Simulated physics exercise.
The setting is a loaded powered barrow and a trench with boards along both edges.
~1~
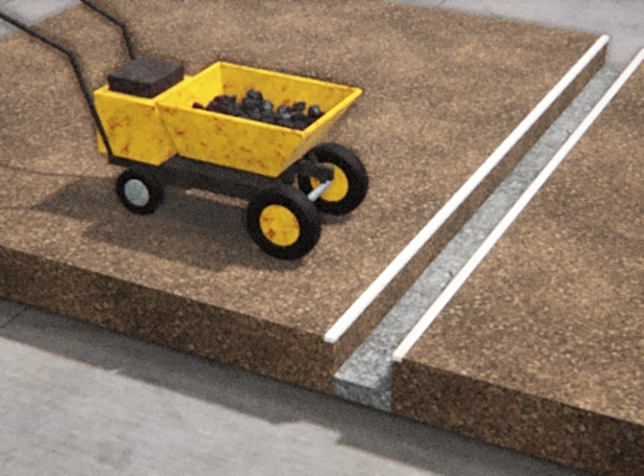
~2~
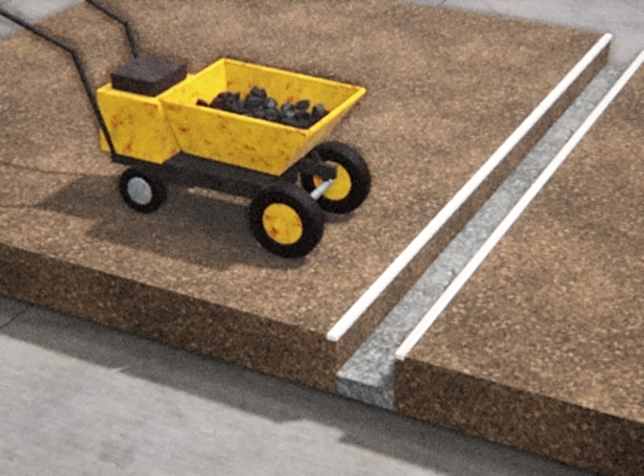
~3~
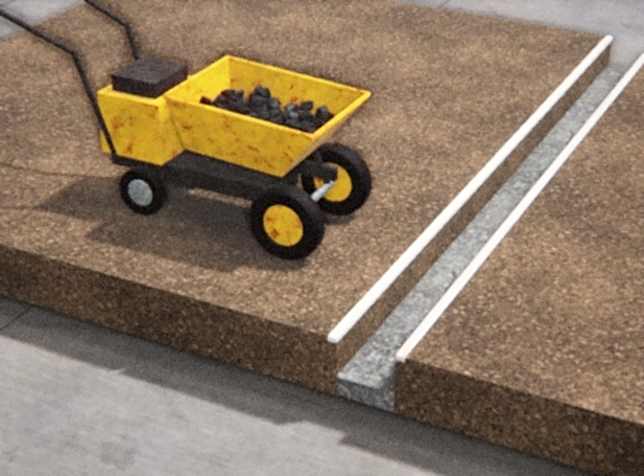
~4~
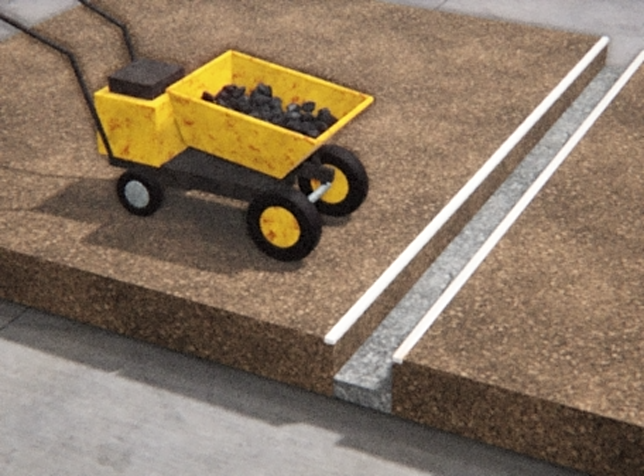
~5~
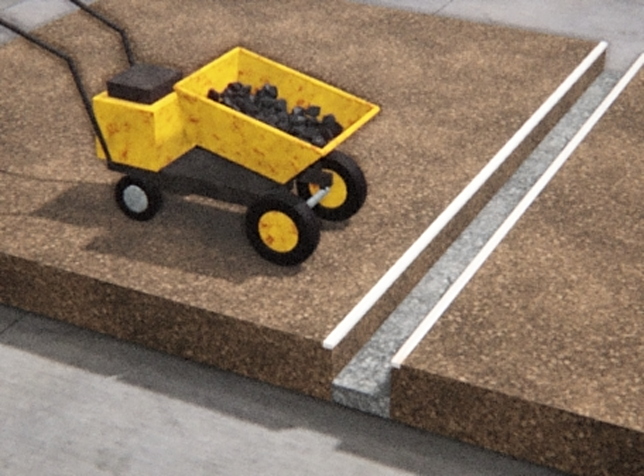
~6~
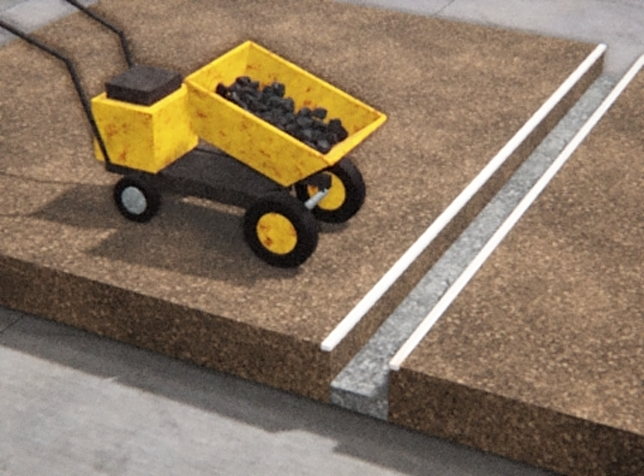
A yellow powered barrow loaded with black lumps stood on brown ground beside a board-edged trench, and its skip, level at first, gradually tilted forward to the right while the wheels stayed nearly still.
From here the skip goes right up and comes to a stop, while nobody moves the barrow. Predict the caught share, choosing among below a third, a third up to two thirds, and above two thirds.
The caught share is above two thirds.
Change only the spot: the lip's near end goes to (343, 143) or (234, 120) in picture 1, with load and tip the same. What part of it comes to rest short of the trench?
You'd get 0 in a hundred the first time and 80 in a hundred the second.
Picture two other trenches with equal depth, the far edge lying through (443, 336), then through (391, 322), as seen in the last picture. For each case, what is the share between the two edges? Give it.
Around 100 percent first, around 60 percent second.
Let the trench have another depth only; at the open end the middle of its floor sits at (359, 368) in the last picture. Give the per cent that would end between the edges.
That would give roughly 80 percent.
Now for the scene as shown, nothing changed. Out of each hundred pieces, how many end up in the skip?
Something like 0 in every hundred.
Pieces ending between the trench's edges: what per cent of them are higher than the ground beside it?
Around 10 in a hundred.
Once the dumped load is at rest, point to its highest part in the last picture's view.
The topmost point rests at roughly pixel (410, 265) in the last view.
Just after the last frame, skip tipped steeply; every one in the skip.
A moment on, skip tipped steeply; almost all in the skip; about a tenth in or heaped over the trench; just a few beyond it; just a few falling.
Further on, skip tipped right over; roughly a quarter in the skip; roughly two thirds in or heaped over the trench; just a few beyond it.
When it is over, skip tipped right over; just a few in the skip; just a few short of the trench; almost all in or heaped over the trench; just a few beyond it.
